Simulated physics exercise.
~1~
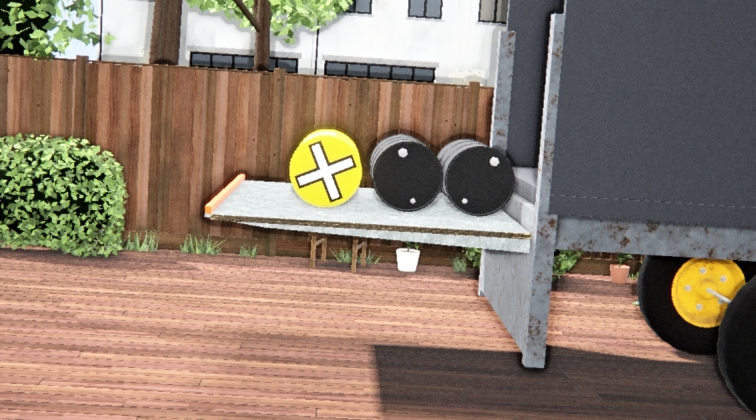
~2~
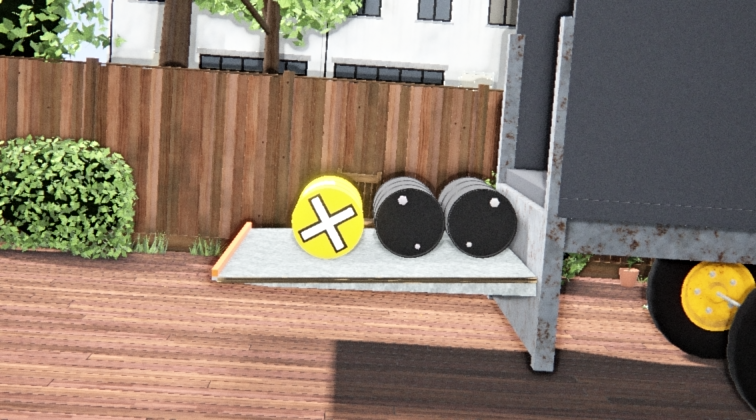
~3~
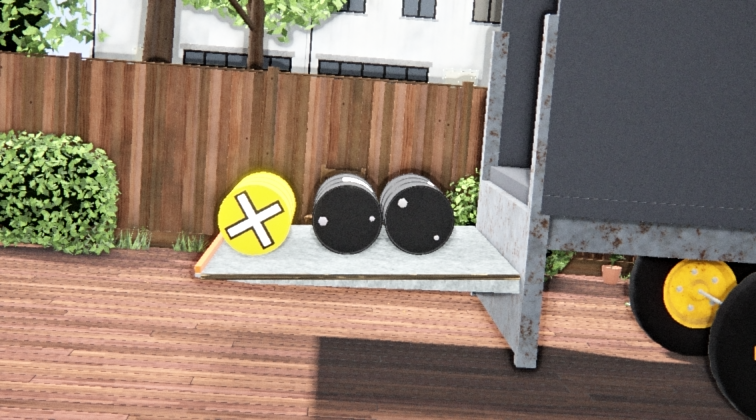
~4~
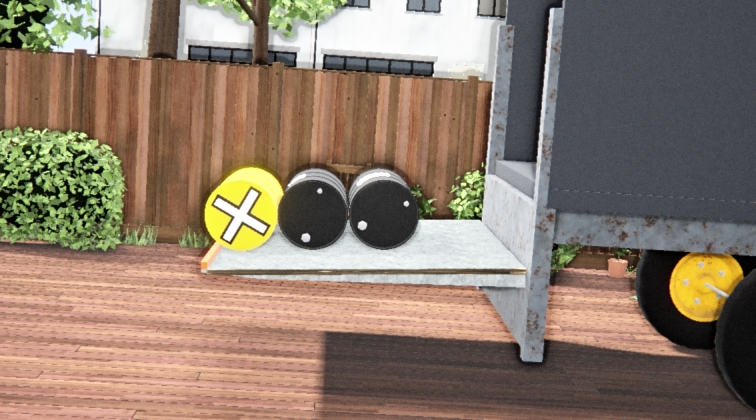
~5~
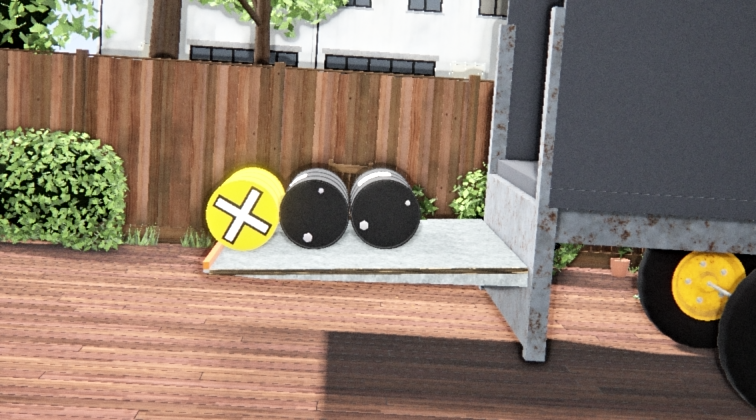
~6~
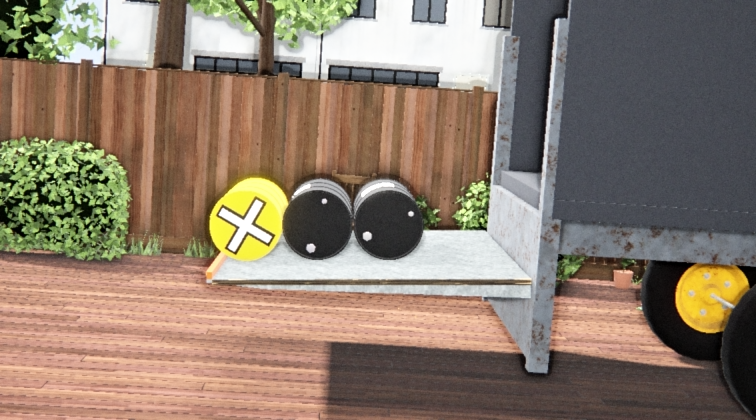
A yellow drum marked with a white cross lies on its side beside two black drums on a pale steel platform at the back of a dark lorry. The slightly swaying view is from the side, across reddish paving, with a wooden fence, a bush and a white building behind. The platform comes down a little, then its outer end tips downwards to the left. All three drums roll left, the yellow one leading, its cross turning as it goes. The yellow drum reaches the orange-edged stop and is held there, and the black drums close up behind it, all three resting on the platform.
